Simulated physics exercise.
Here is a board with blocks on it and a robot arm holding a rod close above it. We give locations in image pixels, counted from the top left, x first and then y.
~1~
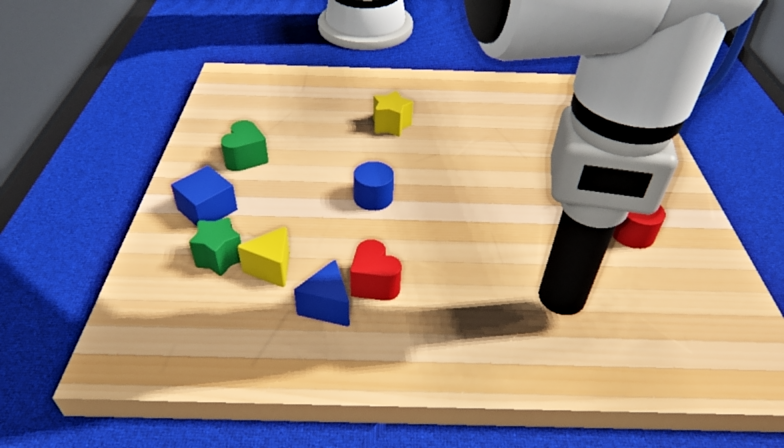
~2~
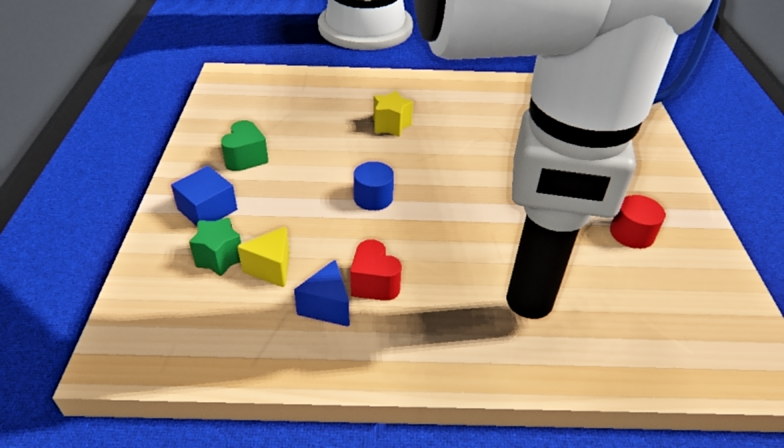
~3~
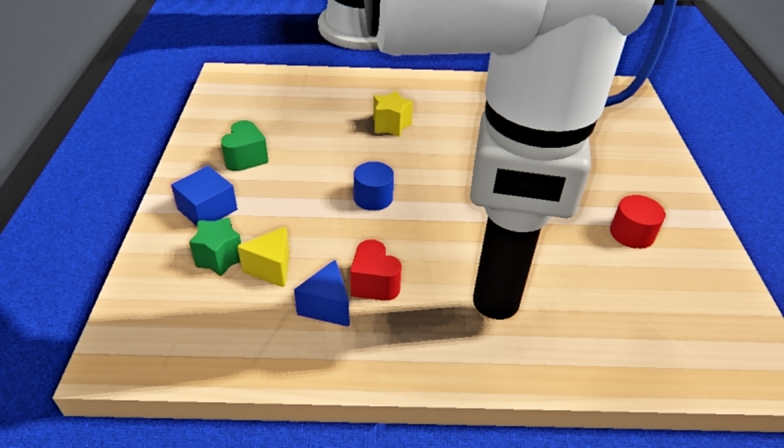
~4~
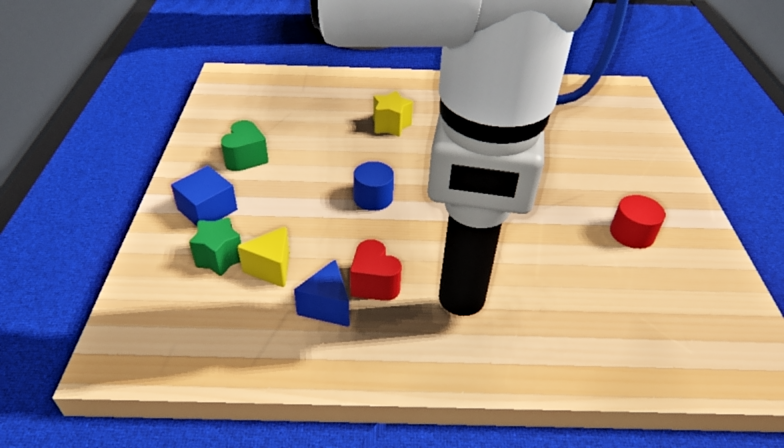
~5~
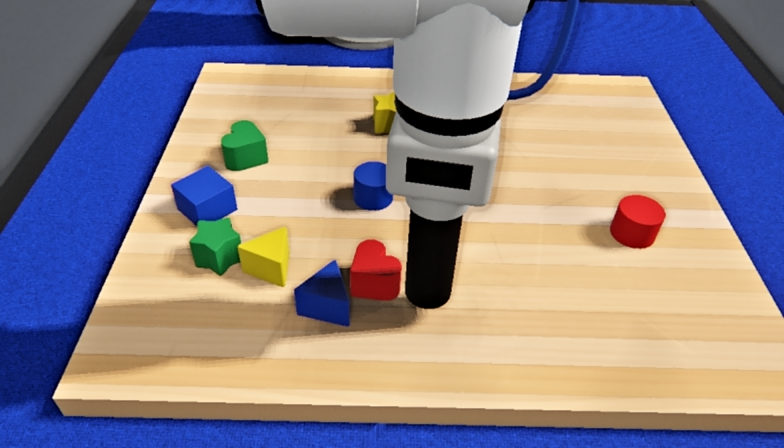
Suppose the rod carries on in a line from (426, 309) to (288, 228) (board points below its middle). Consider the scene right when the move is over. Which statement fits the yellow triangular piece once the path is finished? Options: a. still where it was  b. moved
Letter b.
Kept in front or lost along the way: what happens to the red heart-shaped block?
I think the rod keeps pushing the red heart-shaped block along right to the end.
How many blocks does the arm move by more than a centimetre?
The answer is two blocks, counting only moves over 1 cm.
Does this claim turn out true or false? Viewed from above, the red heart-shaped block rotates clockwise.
Answer: False.
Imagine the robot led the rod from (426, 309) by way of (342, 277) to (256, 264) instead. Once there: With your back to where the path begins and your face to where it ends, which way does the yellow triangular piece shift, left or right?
Off to the left side.
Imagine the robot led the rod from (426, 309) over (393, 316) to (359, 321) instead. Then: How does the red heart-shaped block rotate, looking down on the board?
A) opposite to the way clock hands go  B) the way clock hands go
That would be B.
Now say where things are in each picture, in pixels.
Tip of the rod at (562, 298), middles of tops, green star at (214, 232), yellow triangular piece at (268, 244), blue triangular piece at (326, 283), red heart-shaped block at (375, 259), in the first frame.
Rod at (530, 301), nothing pushed, in the second frame.
Rod at (496, 302), nothing pushed, in the third frame.
Rod at (462, 298), nothing pushed, in the fourth frame.
Rod at (428, 292), green star at (214, 232), yellow triangular piece at (268, 244), blue triangular piece at (326, 283), red heart-shaped block at (375, 259), in the fifth frame.
The first path, step by step. One third of the way, rod at (376, 261); blue triangular piece at (321, 278), turned 25° anticlockwise; red heart-shaped block at (331, 236).
Two thirds of the way, rod at (328, 234); yellow triangular piece at (255, 241), turned 35° anticlockwise; blue triangular piece at (321, 278), turned 25° anticlockwise; red heart-shaped block at (283, 214), turned 25° anticlockwise.
At the end, rod at (285, 210); green star unmoved; yellow triangular piece at (253, 239), turned 45° anticlockwise; blue triangular piece at (321, 278), turned 25° anticlockwise; red heart-shaped block at (247, 196), turned 85° anticlockwise.
